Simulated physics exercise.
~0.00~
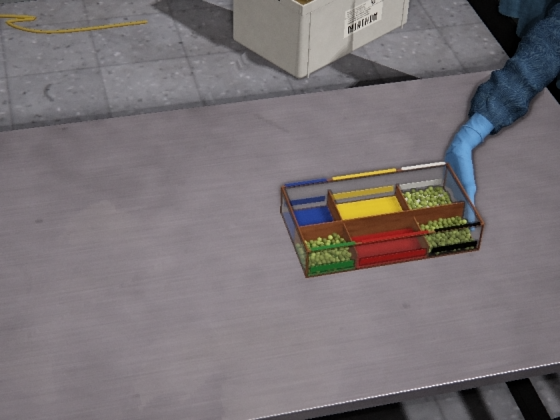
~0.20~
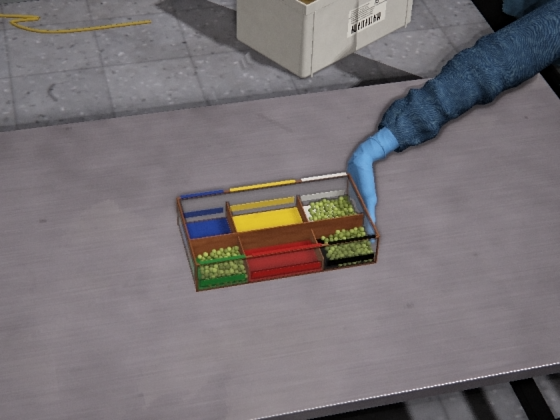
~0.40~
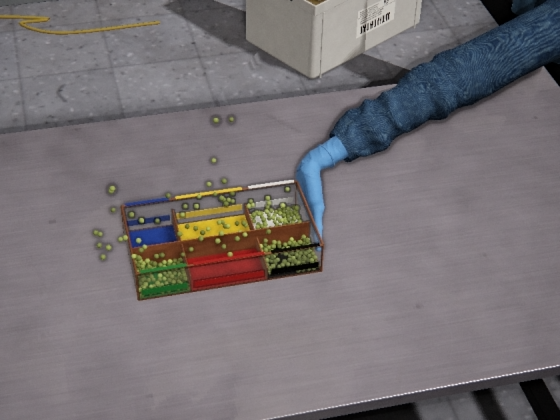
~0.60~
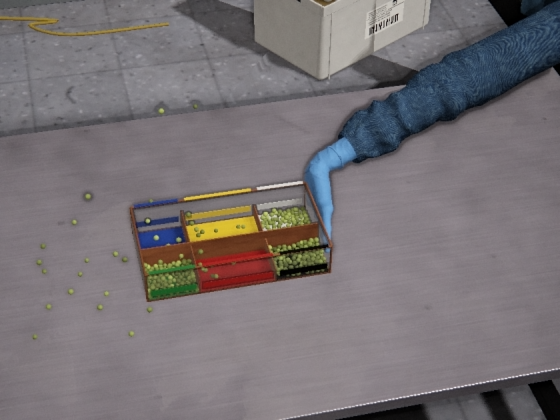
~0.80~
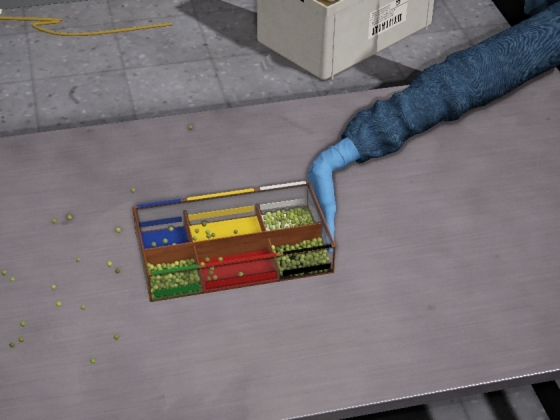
A grey tabletop is seen from above at an angle, with a pale box and a yellow cord on the tiled floor behind it. A clear-sided tray with six coloured compartments sits right of centre, small green peas filling the green, white and black ones, while the blue, yellow and red ones are empty. A blue-gloved hand in a dark blue sleeve slides the tray leftward. As it stops, peas fly up and left, some dropping into neighbouring compartments. Others scatter across the table to the left, while most stay in place beside the still hand.
